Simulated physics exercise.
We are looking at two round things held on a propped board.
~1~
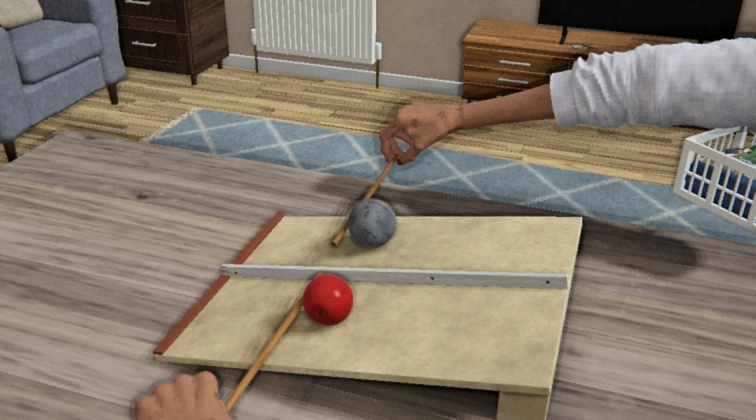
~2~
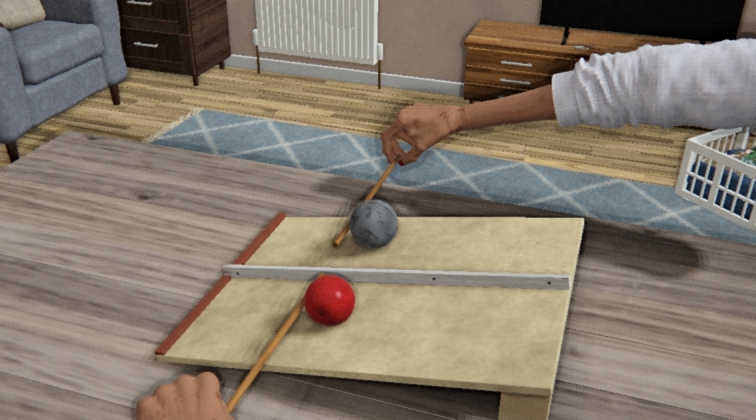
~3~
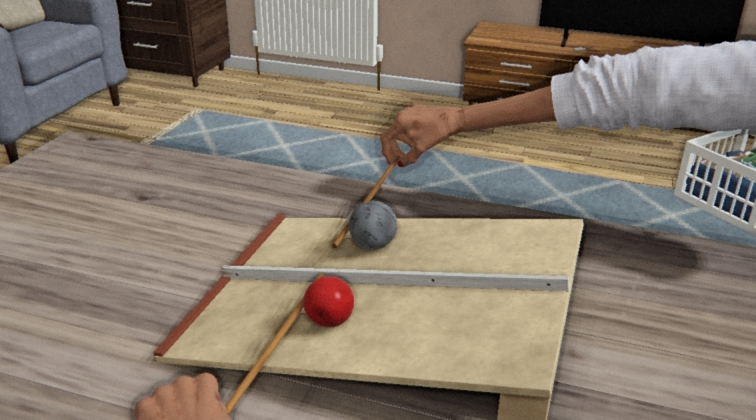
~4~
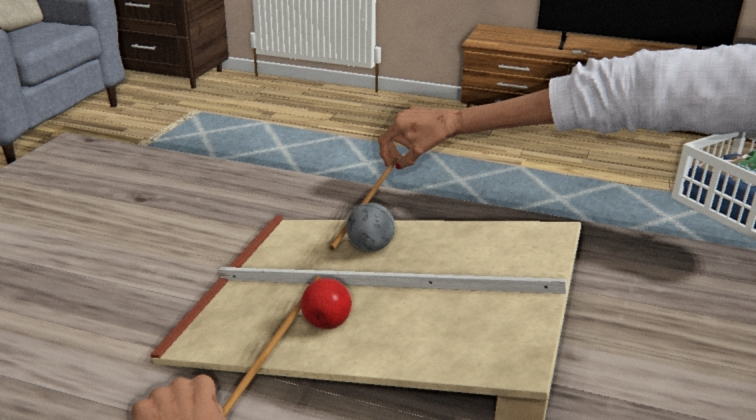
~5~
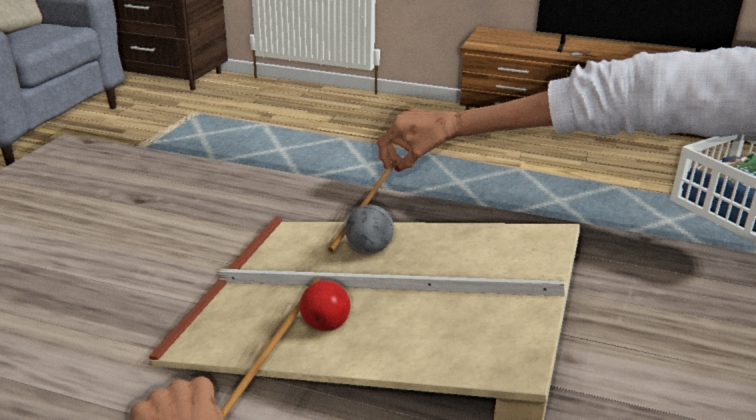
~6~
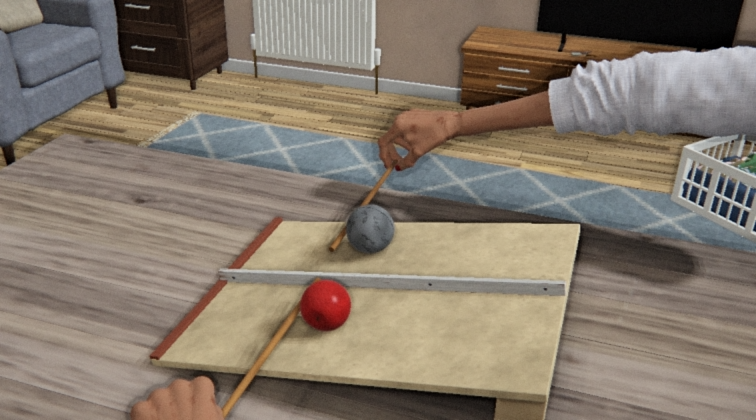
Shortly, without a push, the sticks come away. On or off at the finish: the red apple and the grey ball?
You'd see the red apple tumbling off and the grey ball tumbling off.
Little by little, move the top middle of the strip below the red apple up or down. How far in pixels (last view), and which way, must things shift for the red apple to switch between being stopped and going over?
Move it up some 8 pixels and it switches.
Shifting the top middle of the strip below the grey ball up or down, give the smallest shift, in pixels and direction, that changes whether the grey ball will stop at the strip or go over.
Move it up by around 4 pixels.
Then, 0.54 s past the last view, red apple rolling on the board near (224, 301); grey ball rolling on the board near (281, 229).
Then, 0.96 s past the last view, red apple off the board near (86, 284); grey ball off the board near (165, 220).
Then, 1.34 s past the last view, red apple off the board; grey ball off the board near (72, 201).
Finally, the red apple rolls off the board; the grey ball rolls off the board.
